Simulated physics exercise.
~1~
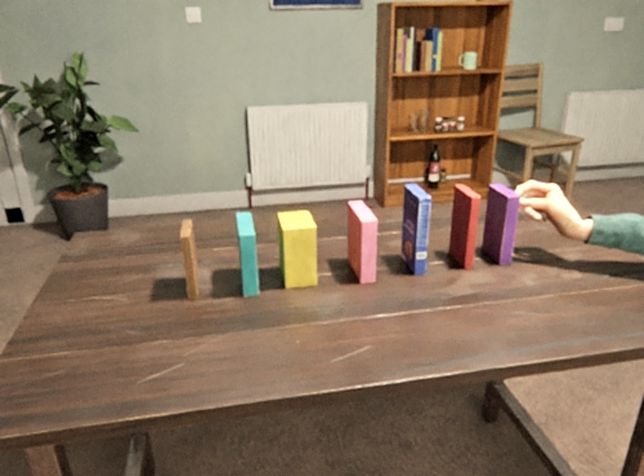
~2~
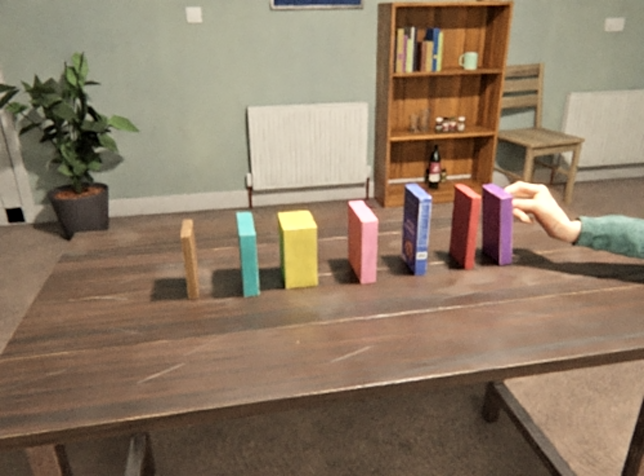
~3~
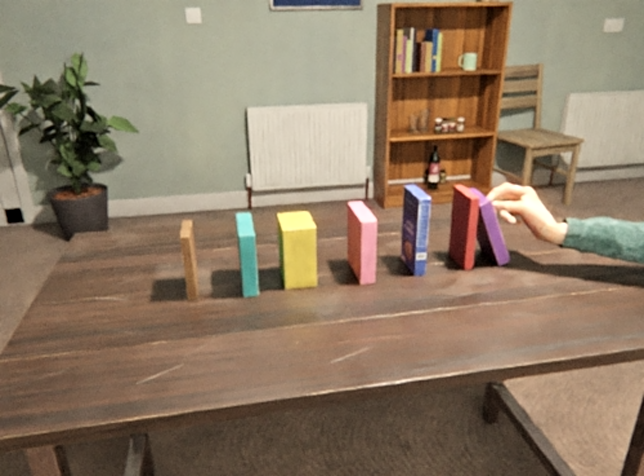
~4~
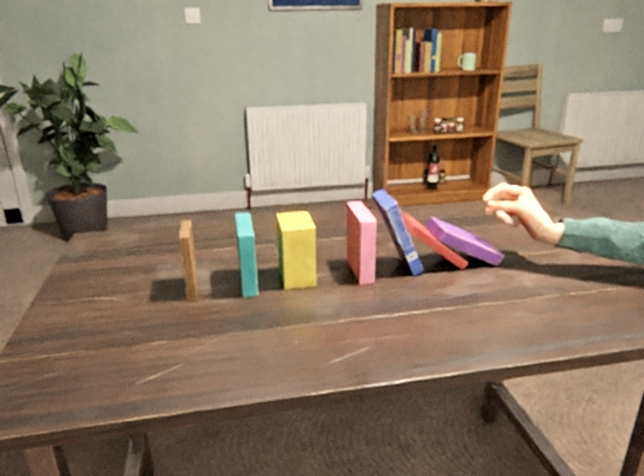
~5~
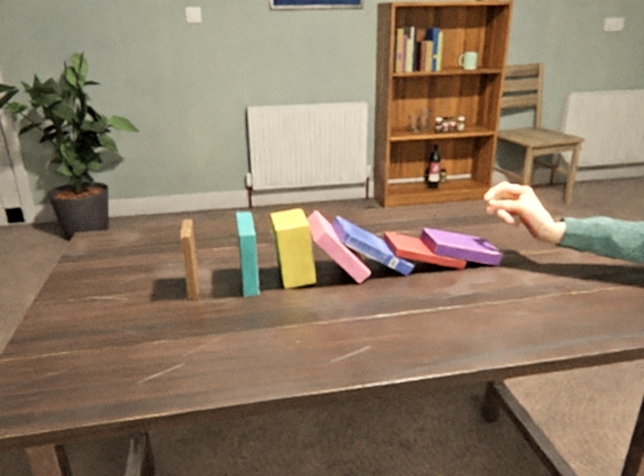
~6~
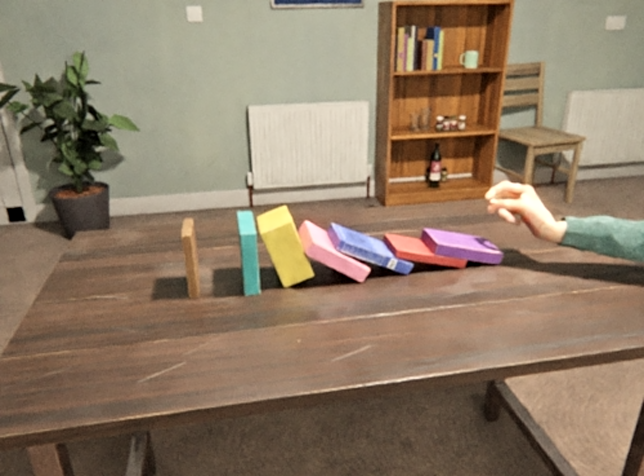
To begin with, seven flat blocks and boards stand on end in a line across a dark wooden table, with a hand touching the purple one at the right. The fingers push the purple board left until it leans against the red board. Both then topple left, tipping the blue packet, while the hand stays back. The blue packet leans into the pink block, which tilts toward the yellow block. By the end, the purple, red, blue and pink pieces lie overlapped or lean steeply, the yellow block tilts left, and the turquoise and brown boards still stand.
